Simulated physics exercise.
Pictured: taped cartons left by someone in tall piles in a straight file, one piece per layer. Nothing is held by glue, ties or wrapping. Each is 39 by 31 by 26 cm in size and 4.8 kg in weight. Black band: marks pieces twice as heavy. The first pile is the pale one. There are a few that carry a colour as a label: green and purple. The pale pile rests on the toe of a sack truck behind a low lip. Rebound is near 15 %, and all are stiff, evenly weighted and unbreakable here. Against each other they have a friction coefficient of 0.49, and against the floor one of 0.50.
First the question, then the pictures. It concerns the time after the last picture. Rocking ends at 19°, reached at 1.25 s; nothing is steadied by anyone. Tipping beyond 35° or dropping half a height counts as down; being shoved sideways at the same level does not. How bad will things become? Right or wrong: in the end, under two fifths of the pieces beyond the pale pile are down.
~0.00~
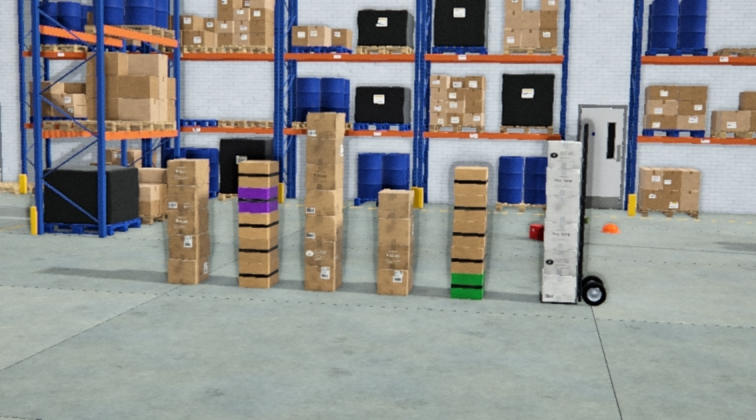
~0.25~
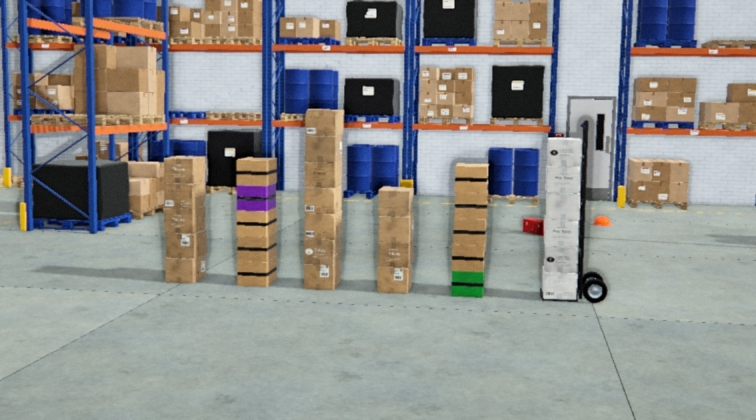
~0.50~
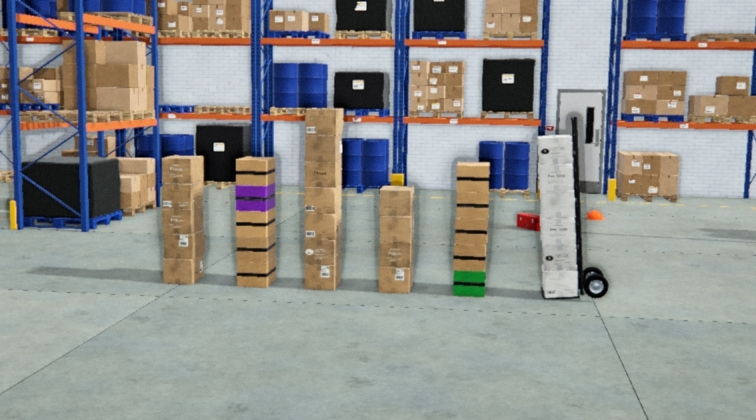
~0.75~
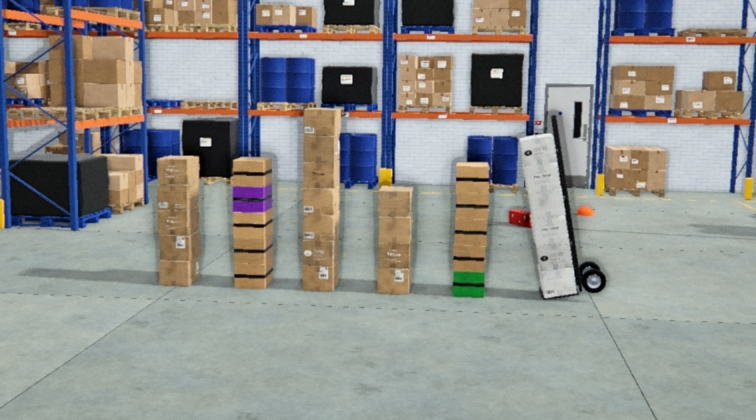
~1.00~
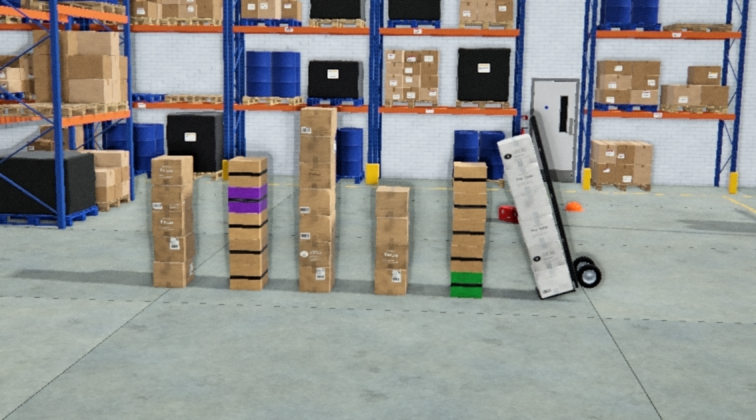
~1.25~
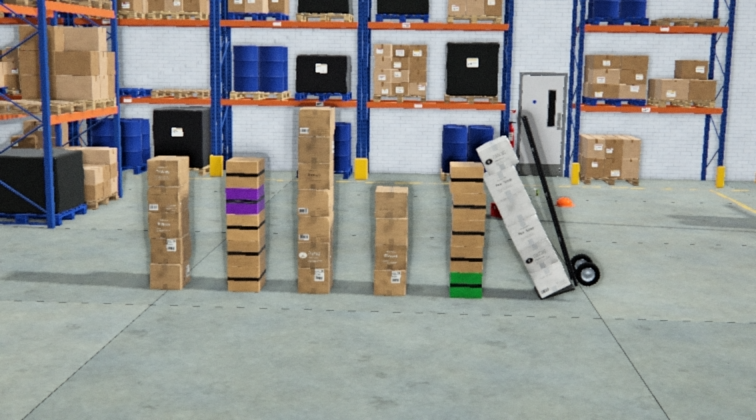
Right, it is less than two fifths.
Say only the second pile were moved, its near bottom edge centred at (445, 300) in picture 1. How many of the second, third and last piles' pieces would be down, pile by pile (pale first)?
Second 5; third 4; last 5.
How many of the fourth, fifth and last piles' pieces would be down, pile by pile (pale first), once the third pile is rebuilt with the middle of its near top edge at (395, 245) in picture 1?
The tally would be fourth 0, then fifth 0, then last 0.
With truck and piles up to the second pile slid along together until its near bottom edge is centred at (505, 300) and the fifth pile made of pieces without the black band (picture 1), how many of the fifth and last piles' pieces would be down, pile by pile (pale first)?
Fifth 0, last 0.
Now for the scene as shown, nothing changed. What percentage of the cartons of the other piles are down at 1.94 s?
By that time it is 0 percent.
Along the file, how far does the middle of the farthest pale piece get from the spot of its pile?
I'd say close to 70 cm along.
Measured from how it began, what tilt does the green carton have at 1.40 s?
About 0°.
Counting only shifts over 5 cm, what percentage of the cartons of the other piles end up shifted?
That makes 5 percent.
Around 1.31 s, 0 of the pale pile down; none of the 26 other cartons down, 1 disturbed.
Finally (2.4 s), 0 of the pale pile down; none of the 26 other cartons down, 1 disturbed; green carton unmoved; purple carton unmoved. That is 0 per cent. Seen by the last camera, middles, green carton near (466, 281), purple carton near (246, 198).
